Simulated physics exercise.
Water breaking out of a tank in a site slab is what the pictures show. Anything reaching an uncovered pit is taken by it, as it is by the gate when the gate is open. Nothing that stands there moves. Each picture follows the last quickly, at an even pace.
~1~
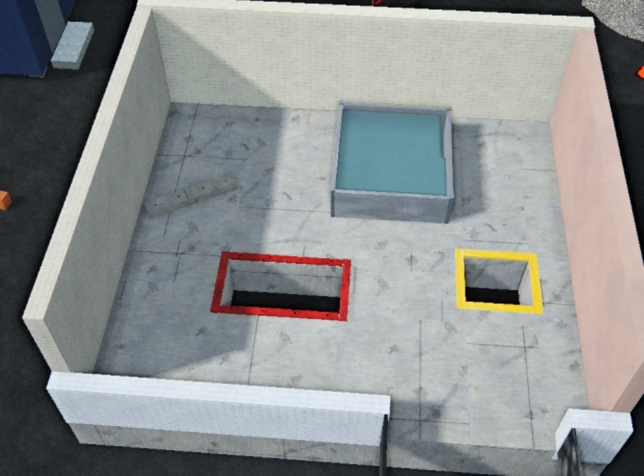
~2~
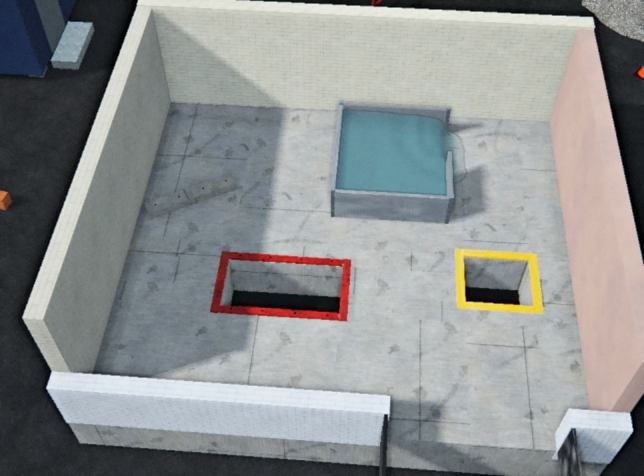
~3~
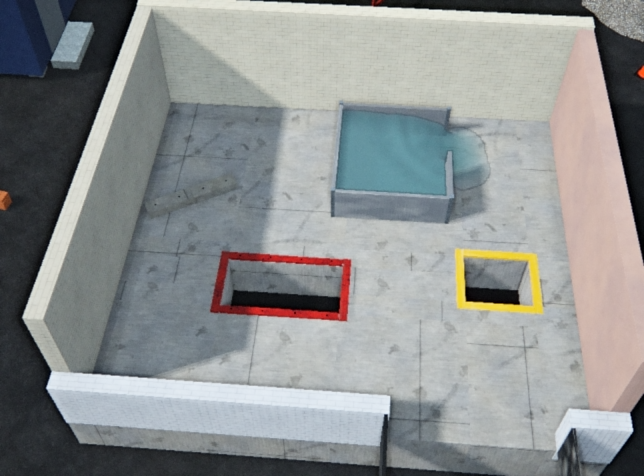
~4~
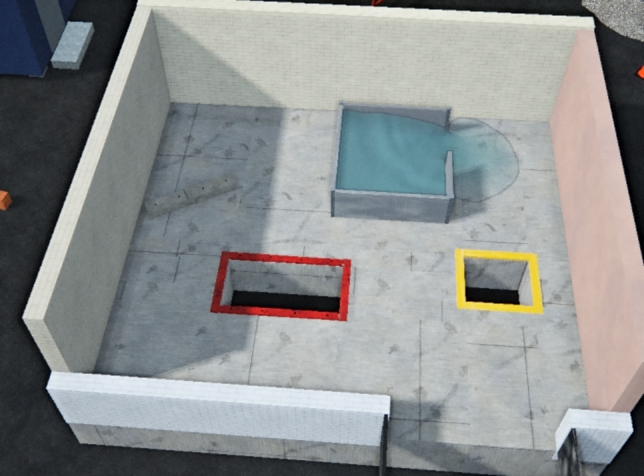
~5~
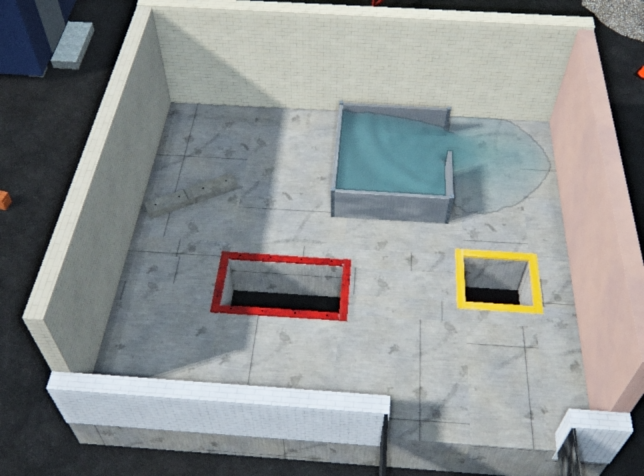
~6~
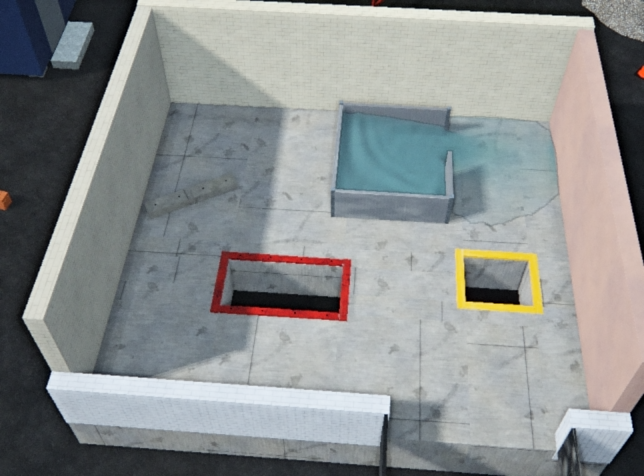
Water broke out through a gap in the right side of a square grey tank and fanned across the concrete floor to the pinkish right wall, while the water inside swirled and dropped lower.
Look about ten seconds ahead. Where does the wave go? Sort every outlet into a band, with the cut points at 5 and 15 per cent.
Final shares: The gate 5 to 15 %; the yellow pit over 15 %; the red pit under 5 %.
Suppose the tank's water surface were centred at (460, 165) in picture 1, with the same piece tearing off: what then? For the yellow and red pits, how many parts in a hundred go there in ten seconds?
Roughly, in per cent: Yellow 14, red 0.
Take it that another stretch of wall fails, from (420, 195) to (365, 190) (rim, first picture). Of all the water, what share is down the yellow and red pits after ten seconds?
Shares: Yellow at 8 percent, red at 10 percent.
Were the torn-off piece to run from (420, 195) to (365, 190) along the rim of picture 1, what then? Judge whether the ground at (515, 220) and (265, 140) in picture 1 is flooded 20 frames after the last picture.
First point: Unwetted; second point: Unwetted.
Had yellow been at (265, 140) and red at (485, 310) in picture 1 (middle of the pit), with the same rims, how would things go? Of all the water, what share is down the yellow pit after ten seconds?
Result - yellow pit, 6 in a hundred.
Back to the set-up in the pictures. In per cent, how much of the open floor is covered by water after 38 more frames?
Roughly 40 %.
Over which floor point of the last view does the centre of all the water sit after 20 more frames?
Near (457, 183) in the last view.
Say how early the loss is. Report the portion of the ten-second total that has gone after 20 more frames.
Roughly 20 percent.
A moment on, water covers 10 % of the floor; the gate 0 %, the yellow pit 0 %, the red pit 0 %.
Next, water covers 15 % of the floor; the gate 0 %, the yellow pit 1 %, the red pit 0 %.
Then, water covers 25 % of the floor; the gate 0 %, the yellow pit 8 %, the red pit 0 %.
Later, water covers 40 % of the floor; the gate 5 %, the yellow pit 21 %, the red pit 0 %.
In the end, water covers 55 % of the floor; the gate 10 %, the yellow pit 32 %, the red pit 0 %.
